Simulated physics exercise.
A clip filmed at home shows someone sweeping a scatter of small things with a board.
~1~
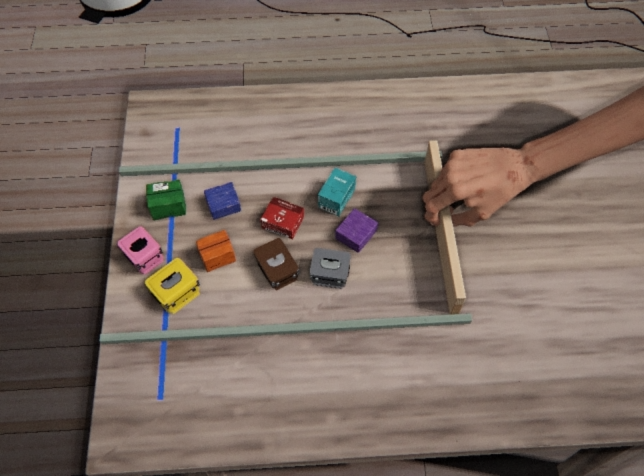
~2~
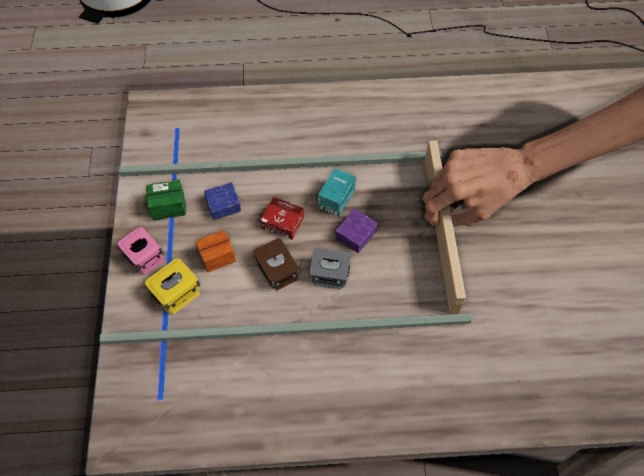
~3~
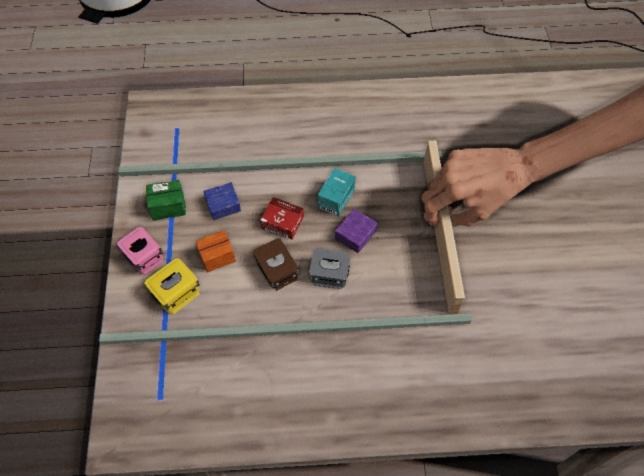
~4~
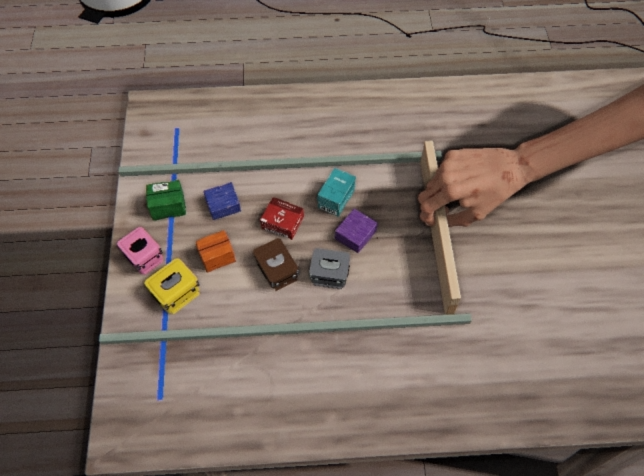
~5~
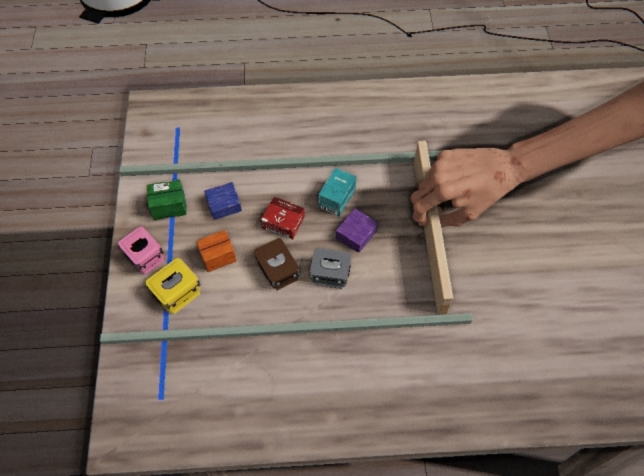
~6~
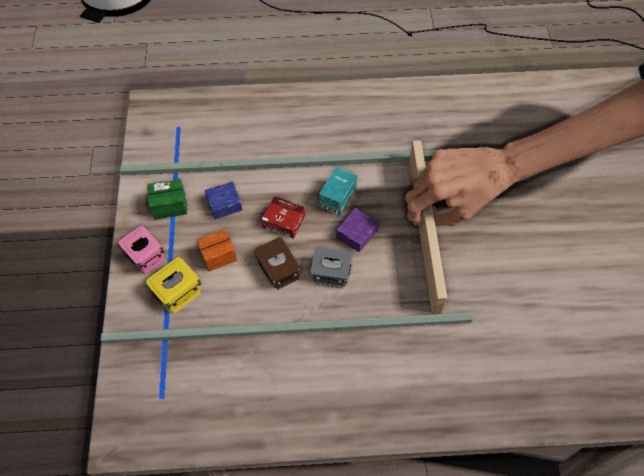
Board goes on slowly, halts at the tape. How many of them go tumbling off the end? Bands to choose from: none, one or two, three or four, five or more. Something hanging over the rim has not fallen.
Final answer: Three or four.
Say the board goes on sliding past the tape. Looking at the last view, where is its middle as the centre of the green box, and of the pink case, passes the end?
The middle is at (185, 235) when it's the green box, and at (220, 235) when it's the pink case.
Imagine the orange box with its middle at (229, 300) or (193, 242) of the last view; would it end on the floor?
In turn it holds its place, then goes down.
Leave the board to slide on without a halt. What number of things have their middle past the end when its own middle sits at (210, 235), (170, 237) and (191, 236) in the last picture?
Respectively, 1, 3 and 1.
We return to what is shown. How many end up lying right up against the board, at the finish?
It touches 3.
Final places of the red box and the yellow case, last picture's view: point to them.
You'll see the red box at (125, 227), with the yellow case at (115, 306).
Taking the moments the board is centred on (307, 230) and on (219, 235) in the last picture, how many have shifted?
That gives 5 for the first and 10 for the second.
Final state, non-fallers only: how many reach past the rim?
The overhang total is 3.
Soon after, none off yet; pink case at rest near (143, 251); green box at rest near (167, 199); yellow case at rest near (175, 286).
Then, none off yet; pink case tipped well over near (95, 252); green box moved about its own width near (134, 202); yellow case moved about its own width near (136, 302).
At rest, the number that fall off is three or four; fallen, orange box, green box and pink case.
